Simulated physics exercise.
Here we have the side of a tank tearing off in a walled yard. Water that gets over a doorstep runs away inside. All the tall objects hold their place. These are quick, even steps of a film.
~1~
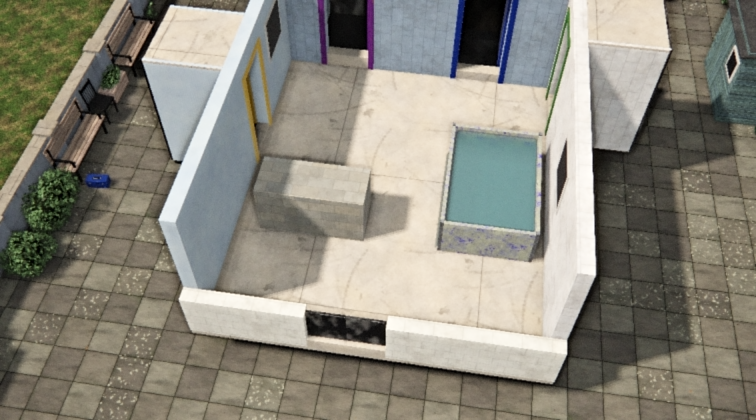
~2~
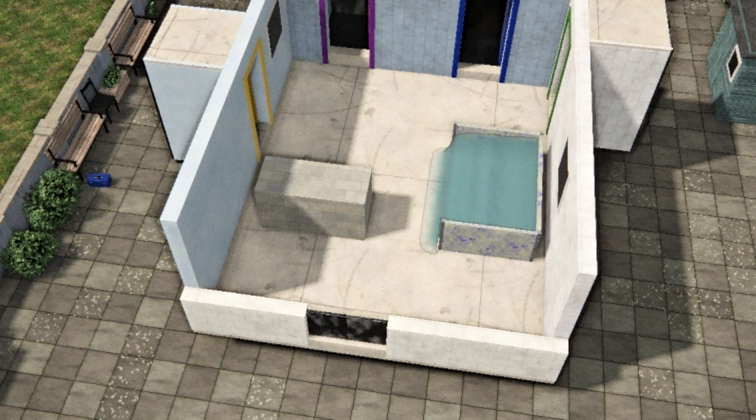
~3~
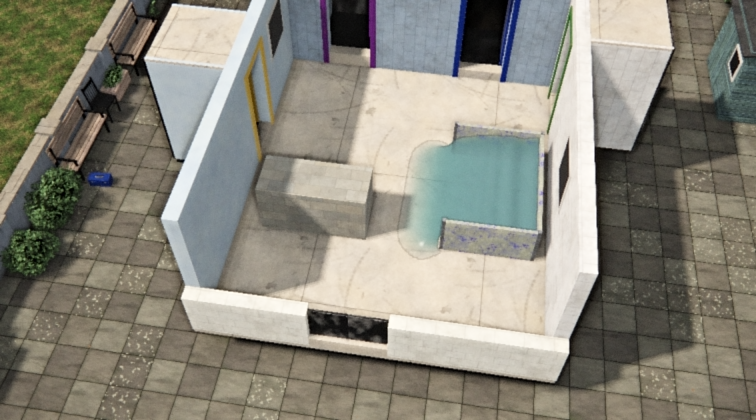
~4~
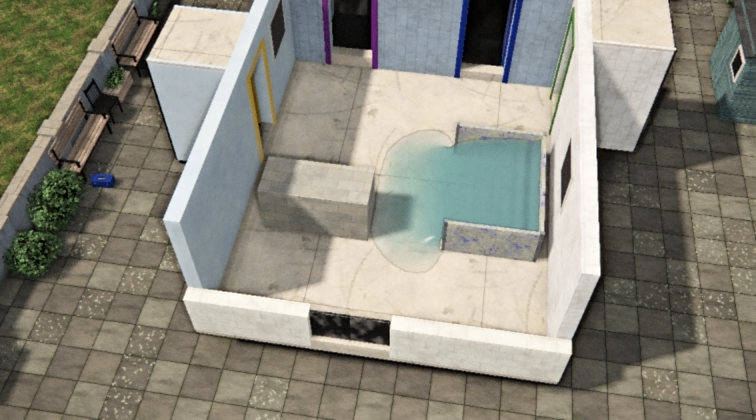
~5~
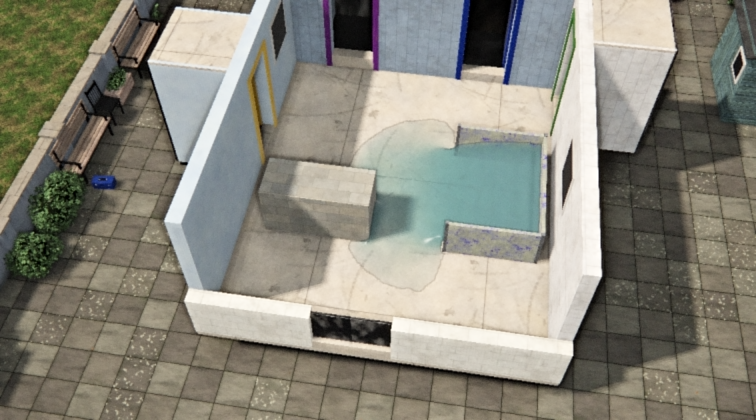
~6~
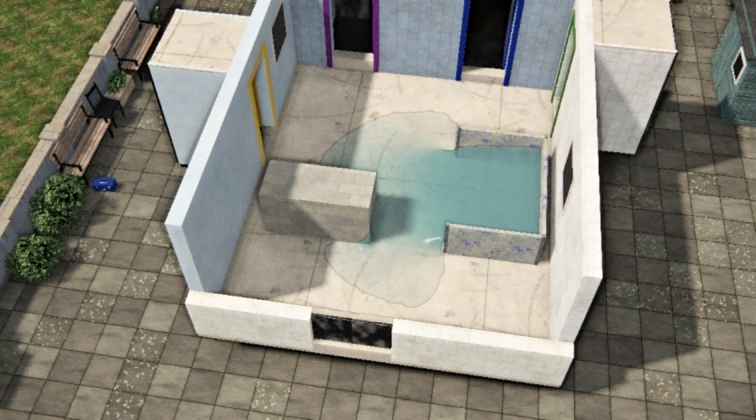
In a walled yard, a tank's left side gives way and water spreads leftward around a grey block.
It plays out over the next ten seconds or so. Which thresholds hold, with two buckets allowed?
One by one: The blue door holds within the limit; the purple door holds within the limit; the yellow door floods; the green door holds within the limit.
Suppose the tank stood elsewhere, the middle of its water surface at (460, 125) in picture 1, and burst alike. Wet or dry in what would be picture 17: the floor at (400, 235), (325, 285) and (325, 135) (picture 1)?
In that order: Dry, dry, awash.
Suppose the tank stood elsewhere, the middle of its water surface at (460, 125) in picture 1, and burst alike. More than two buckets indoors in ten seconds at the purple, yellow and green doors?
One by one: Purple holds, yellow takes more, green lets less in.
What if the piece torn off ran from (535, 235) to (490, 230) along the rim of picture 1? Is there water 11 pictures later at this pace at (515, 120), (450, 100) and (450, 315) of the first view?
In turn: Dry, dry, wet.
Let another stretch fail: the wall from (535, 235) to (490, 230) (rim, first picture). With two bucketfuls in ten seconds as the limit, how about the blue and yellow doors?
In short: Blue lets less in, yellow holds.
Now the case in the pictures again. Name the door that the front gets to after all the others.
Last comes the green-painted one.
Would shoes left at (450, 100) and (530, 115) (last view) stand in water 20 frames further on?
In that order: Free of water, dry.
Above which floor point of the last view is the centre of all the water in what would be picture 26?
At about (356, 189).
A moment on, water covers 50 % of the floor; the blue door not reached, the purple door not reached, the yellow door over two buckets in, the green door not reached.
Next, water covers 60 % of the floor; the blue door not reached, the purple door wet at the sill, nothing in, the yellow door far over two buckets in, the green door not reached.
Then, water covers 70 % of the floor; the blue door not reached, the purple door wet at the sill, nothing in, the yellow door far over two buckets in, the green door not reached.
Later, water covers 100 % of the floor; the blue door wet at the sill, nothing in, the purple door wet at the sill, nothing in, the yellow door far over two buckets in, the green door wet at the sill, nothing in.
In the end, water covers 95 % of the floor; the blue door wet at the sill, nothing in, the purple door wet at the sill, nothing in, the yellow door far over two buckets in, the green door wet at the sill, nothing in.
